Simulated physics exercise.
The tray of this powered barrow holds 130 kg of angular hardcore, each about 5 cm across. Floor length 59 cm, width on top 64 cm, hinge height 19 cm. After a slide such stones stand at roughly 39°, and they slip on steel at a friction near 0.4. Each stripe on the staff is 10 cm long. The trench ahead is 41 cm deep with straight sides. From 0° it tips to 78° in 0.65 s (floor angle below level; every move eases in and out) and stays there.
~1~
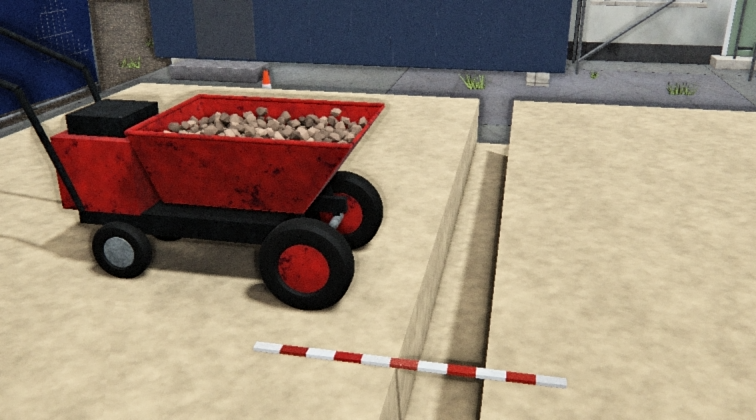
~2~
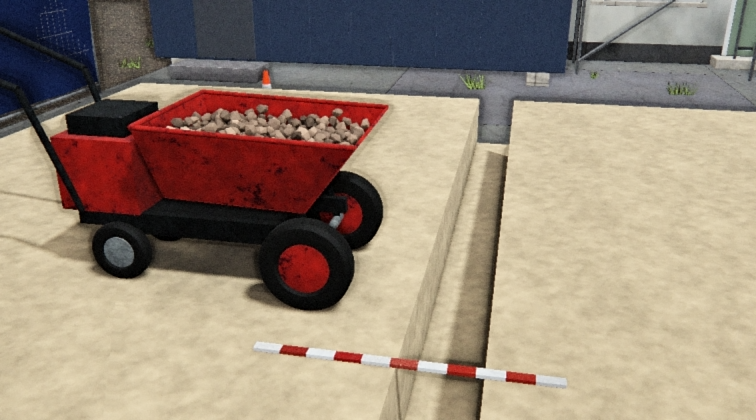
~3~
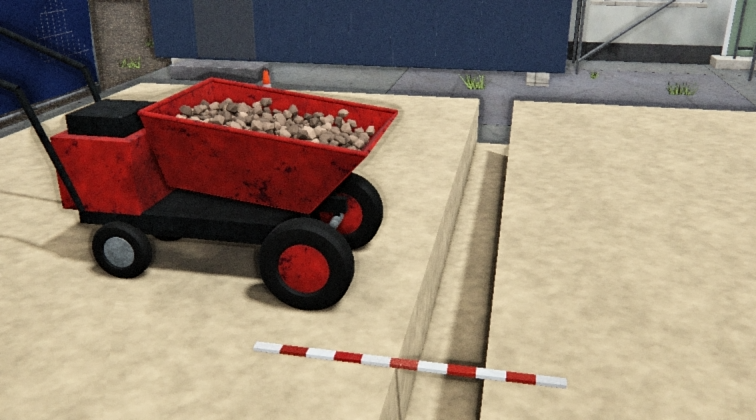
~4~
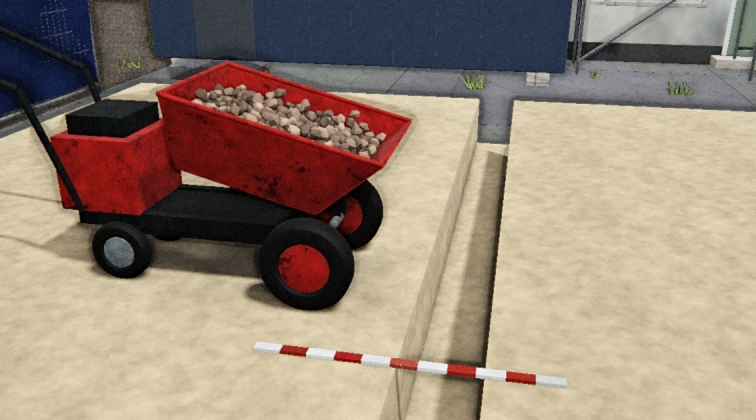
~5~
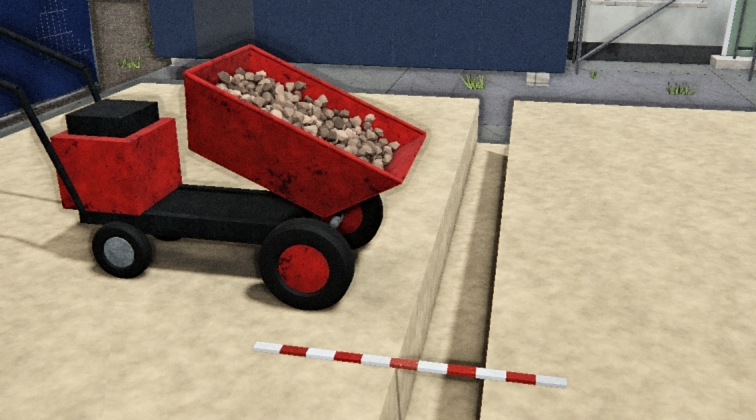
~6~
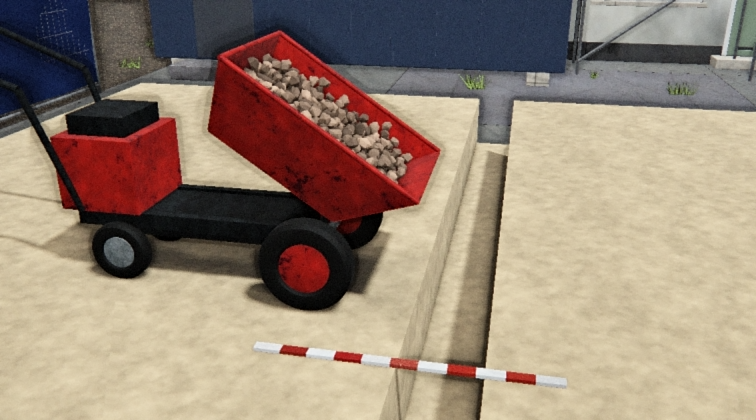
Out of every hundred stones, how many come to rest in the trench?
Close to 58 in a hundred.
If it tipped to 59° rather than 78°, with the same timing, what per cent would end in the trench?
Then about 20 per cent.
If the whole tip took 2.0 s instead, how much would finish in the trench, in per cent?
In that case some 80 per cent.
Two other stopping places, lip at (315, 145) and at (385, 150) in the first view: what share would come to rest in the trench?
First some 85, then 15 per cent.
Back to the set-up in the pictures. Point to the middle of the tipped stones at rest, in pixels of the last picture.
Near (484, 339).
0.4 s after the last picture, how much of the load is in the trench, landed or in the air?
About 15 per cent by then.
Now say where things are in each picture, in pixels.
In the first picture, the tray is at 0°, its lip at (350, 147); the top of the load is at (269, 120).
In the second picture, lip at (354, 149), floor tilted 2°, highest stones at (256, 118).
In the third picture, lip at (366, 155), floor tilted 7°, highest stones at (232, 107).
In the fourth picture, the tray is at 15°, its lip at (383, 166); the top of the load is at (232, 95).
In the fifth picture, the tray is at 24°, its lip at (401, 182); the top of the load is at (248, 80).
In the sixth picture, lip at (418, 203), floor tilted 35°, highest stones at (268, 67).
Then, 0.2 s after the last picture the floor is at 66°, 100 % in the tray; the foremost stones are at (440, 228).
Then, 0.4 s after the last picture the floor is at 78°, 67 % in the tray, 15 % in the trench, 18 % past the trench; the foremost stones are at (540, 304).
Then, 0.8 s after the last picture the floor is at 78°, 16 % in the tray, 40 % in the trench, 44 % past the trench; the foremost stones are at (747, 313).
Then, 2.8 s after the last picture the floor is at 78°, 0 % in the tray, 58 % in the trench, 42 % past the trench; the foremost stones are past the picture's edge.
